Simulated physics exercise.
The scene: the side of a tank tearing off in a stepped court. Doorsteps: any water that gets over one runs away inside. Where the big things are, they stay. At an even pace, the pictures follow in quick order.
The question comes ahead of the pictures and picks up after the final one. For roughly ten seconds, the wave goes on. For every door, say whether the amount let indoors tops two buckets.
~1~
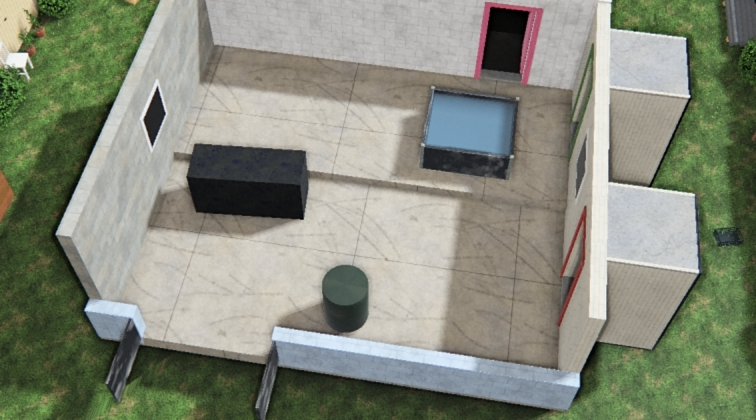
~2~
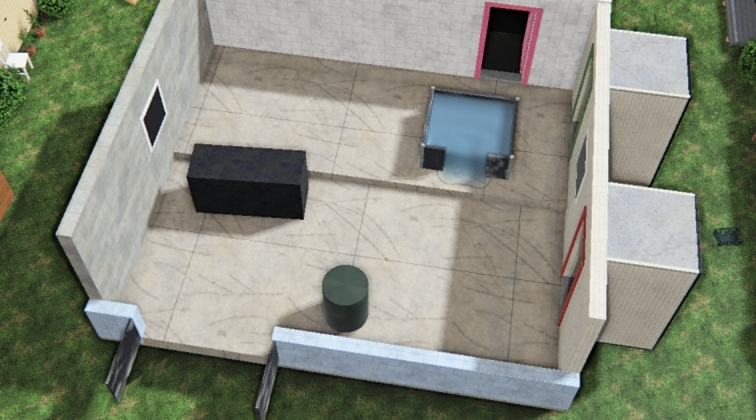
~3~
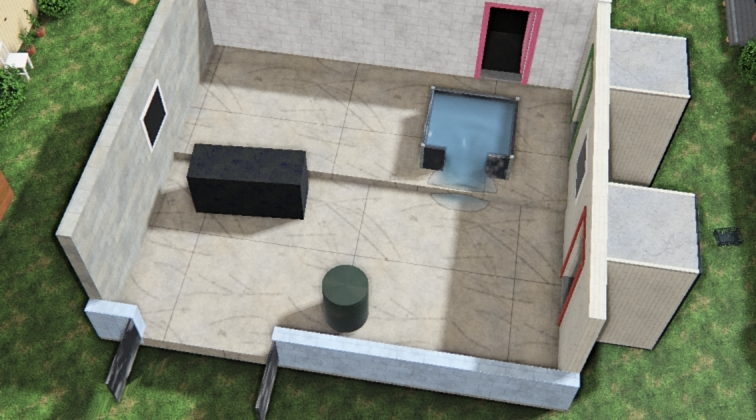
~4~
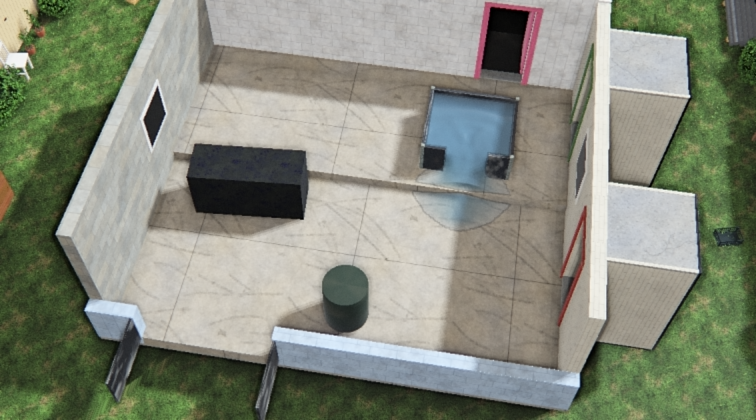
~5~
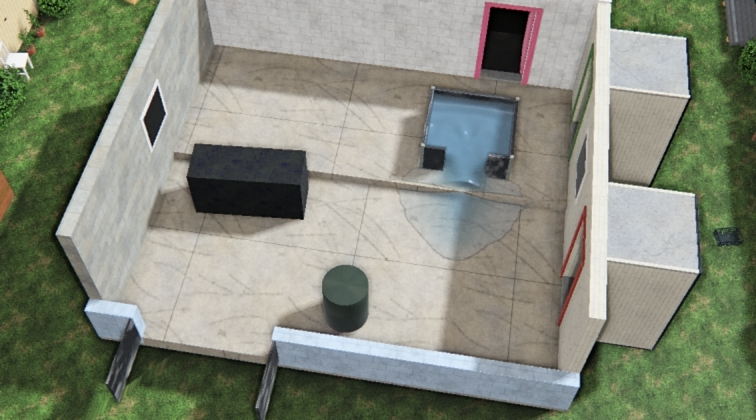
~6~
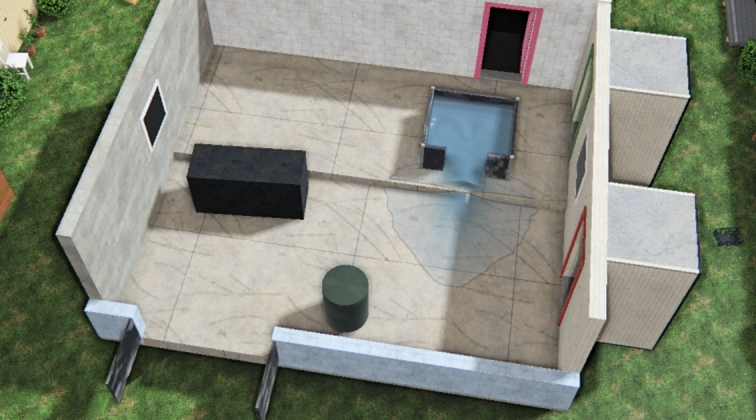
The red door stays at two buckets or less; the green door stays at two buckets or less; the pink door stays at two buckets or less.
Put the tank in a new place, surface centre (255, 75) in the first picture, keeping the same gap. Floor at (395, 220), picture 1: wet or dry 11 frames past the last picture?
Result at that place: Inundated.
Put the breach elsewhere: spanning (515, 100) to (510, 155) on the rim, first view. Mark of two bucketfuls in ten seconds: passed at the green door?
Then green door ends up above.
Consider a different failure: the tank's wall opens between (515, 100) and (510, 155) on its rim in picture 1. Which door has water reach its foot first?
My pick: The door marked green.
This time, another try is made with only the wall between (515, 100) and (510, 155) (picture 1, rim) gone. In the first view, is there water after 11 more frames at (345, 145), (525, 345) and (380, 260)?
The first spot is spared, the second swamped, the third spared.
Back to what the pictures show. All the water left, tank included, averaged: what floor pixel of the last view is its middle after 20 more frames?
Centre of the water: Near (447, 249).
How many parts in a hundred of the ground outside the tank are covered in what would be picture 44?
Some 45 per cent.
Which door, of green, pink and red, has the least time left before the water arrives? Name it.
That's the one in red.
A moment on, water covers 25 % of the floor; the red door not reached, the green door not reached, the pink door not reached.
Next, water covers 30 % of the floor; the red door wet at the sill, nothing in, the green door not reached, the pink door not reached.
Then, water covers 35 % of the floor; the red door wet at the sill, nothing in, the green door not reached, the pink door not reached.
Later, water covers 45 % of the floor; the red door under two buckets in, the green door not reached, the pink door not reached.
In the end, water covers 55 % of the floor; the red door under two buckets in, the green door not reached, the pink door not reached.
